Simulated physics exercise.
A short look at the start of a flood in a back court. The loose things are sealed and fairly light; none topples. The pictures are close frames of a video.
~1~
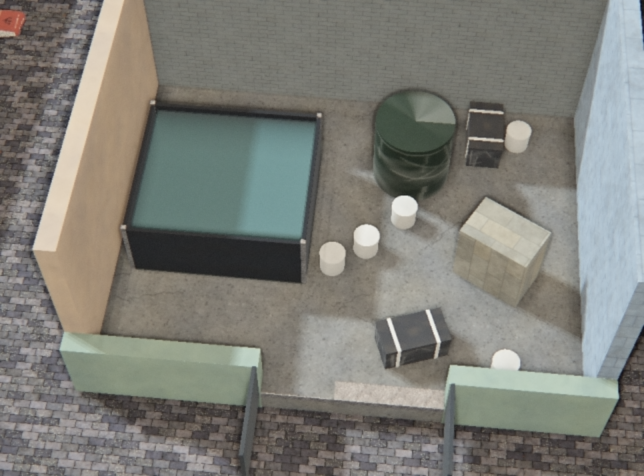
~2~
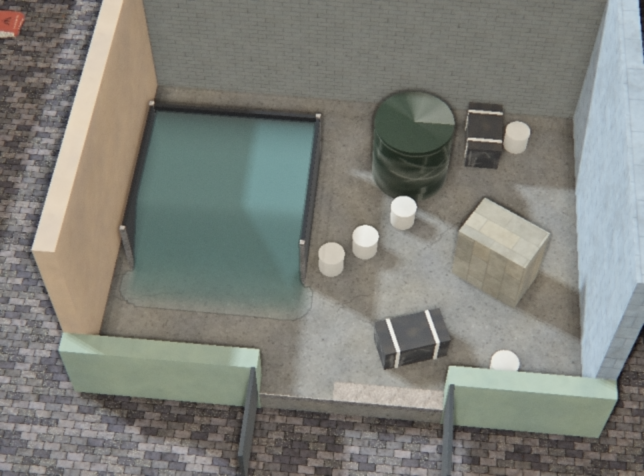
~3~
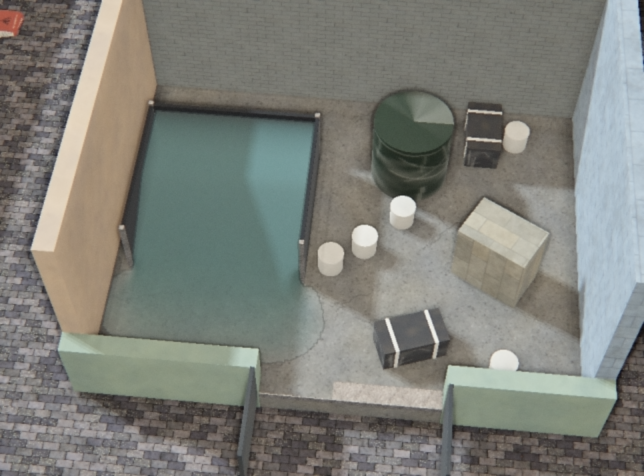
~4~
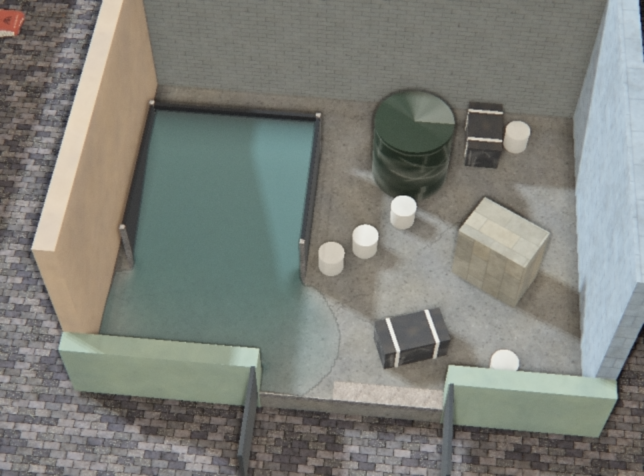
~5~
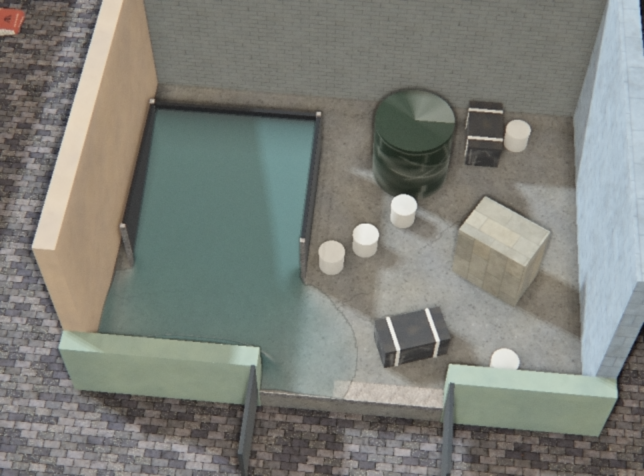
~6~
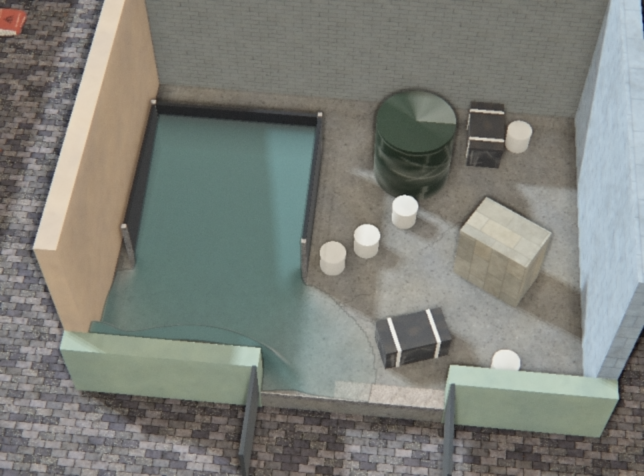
A large, dark-framed tank of teal water stands at the left of a walled court, seen from high above at a slant. A dark green round tank, a pale block, two black trunks with white bands and several small white pails sit to its right. The tank's front panel disappears and water spreads forward to the low green wall, then rightward, while the objects stay put.
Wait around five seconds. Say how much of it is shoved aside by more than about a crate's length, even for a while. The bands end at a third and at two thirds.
Share: Not even a third.
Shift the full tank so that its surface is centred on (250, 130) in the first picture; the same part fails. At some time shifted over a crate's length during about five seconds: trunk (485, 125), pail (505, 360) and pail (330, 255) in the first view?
One after the other: No, swept aside, yes.
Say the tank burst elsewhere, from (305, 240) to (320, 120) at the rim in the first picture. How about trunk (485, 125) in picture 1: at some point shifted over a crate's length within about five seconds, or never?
Answer: Under that.
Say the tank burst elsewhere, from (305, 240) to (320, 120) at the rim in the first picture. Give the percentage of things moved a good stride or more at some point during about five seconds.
I make it 90 per cent.
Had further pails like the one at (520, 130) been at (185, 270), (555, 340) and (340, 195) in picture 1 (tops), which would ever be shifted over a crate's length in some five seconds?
As listed: Shifted that much, pushed that far, no.
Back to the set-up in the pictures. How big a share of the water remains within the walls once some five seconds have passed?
Some 70 per cent.
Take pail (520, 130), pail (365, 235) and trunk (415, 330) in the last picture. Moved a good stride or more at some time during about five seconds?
In turn: Never so far, no, shifted that much.
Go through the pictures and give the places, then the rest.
The first frame shows a trunk at (413, 330) rests on the ground; a pail at (332, 253), on the bottom; 0 of 7 have shifted.
The second frame shows a trunk at (412, 331) rests on the ground; a pail at (331, 253), on the bottom; 0 of 7 have shifted.
The third frame shows a trunk at (412, 331) rests on the ground; a pail at (331, 253), on the bottom; 0 of 7 have shifted.
The fourth frame shows a trunk at (412, 330) rests on the ground; a pail at (331, 253) rests on the ground; 0 of 7 have shifted.
The fifth frame shows a trunk at (412, 329), on the bottom; a pail at (331, 252) rests on the ground; 0 of 7 have shifted.
The sixth frame shows a trunk at (414, 330), on the bottom; a pail at (333, 252), on the bottom; 0 of 7 have shifted.
A moment on, 0 of 7 are well off their spots; 0 afloat.
Next, 1 of 7 are well off their spots; 0 afloat.
Later, 2 of 7 are well off their spots; 1 afloat.
In the end, 2 of 7 are well off their spots, and 2 have been at some point; 3 afloat.
